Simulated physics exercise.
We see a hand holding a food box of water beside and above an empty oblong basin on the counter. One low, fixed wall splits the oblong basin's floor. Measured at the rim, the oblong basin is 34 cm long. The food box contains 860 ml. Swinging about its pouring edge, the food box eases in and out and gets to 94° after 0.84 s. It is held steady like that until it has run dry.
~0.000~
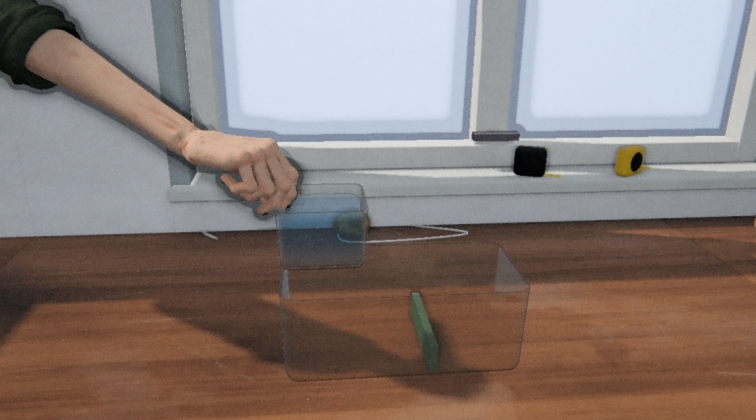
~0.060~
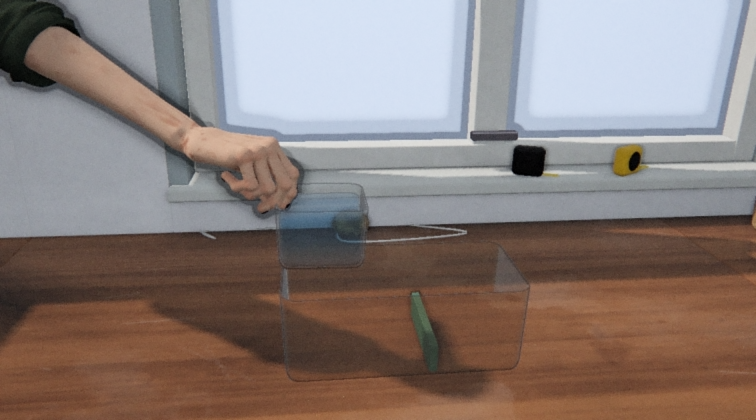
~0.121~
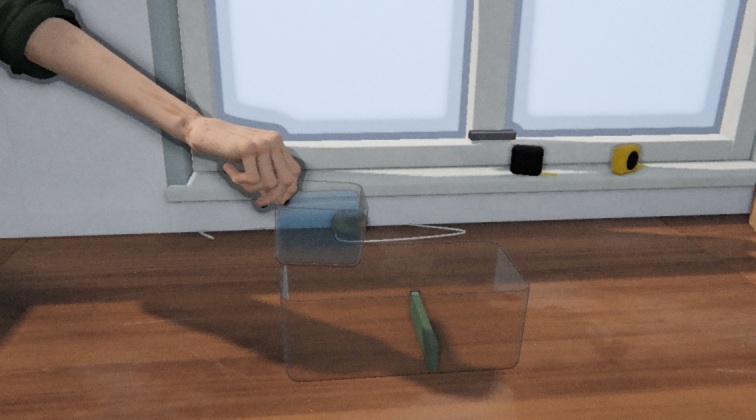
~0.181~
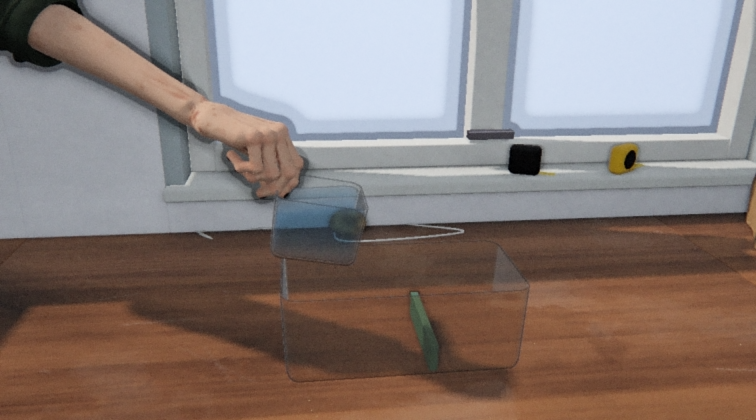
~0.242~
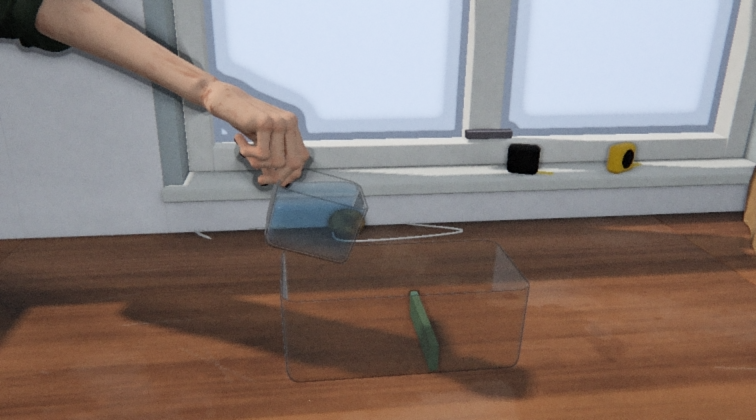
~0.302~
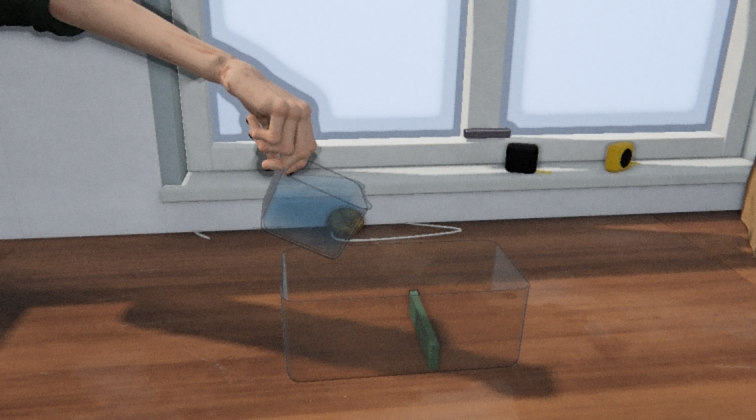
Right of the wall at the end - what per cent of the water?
Near 70 per cent.
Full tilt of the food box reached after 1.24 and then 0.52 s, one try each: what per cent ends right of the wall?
Some 65 and 60 per cent, in that order.
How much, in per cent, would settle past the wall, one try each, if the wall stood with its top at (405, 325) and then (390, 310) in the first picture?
One try each: Around 80 percent and then around 90 percent.
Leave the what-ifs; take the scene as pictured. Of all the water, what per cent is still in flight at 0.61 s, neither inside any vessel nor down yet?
Some 34 per cent.
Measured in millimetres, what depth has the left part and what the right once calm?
I'd say close to 8 mm on the left, close to 30 mm on the right.
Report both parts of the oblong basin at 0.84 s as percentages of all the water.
Left roughly 10, right roughly 62.
Then, 0.61 s in, the tilt is 78° and 52 per cent is still to pour, 12 is left of the wall and 1 right of it.
Then, 0.84 s in, the tilt is 94° and 13 per cent is still to pour, 9 is left of the wall and 61 right of it.
Then, 1.08 s in, the tilt is 94° and 4 per cent is still to pour, 21 is left of the wall and 71 right of it.
Then, 1.34 s in, the tilt is 94° and 2 per cent is still to pour, 27 is left of the wall and 70 right of it.
Finally, 29 per cent lies left of the wall, 70 right of it and 1 outside.
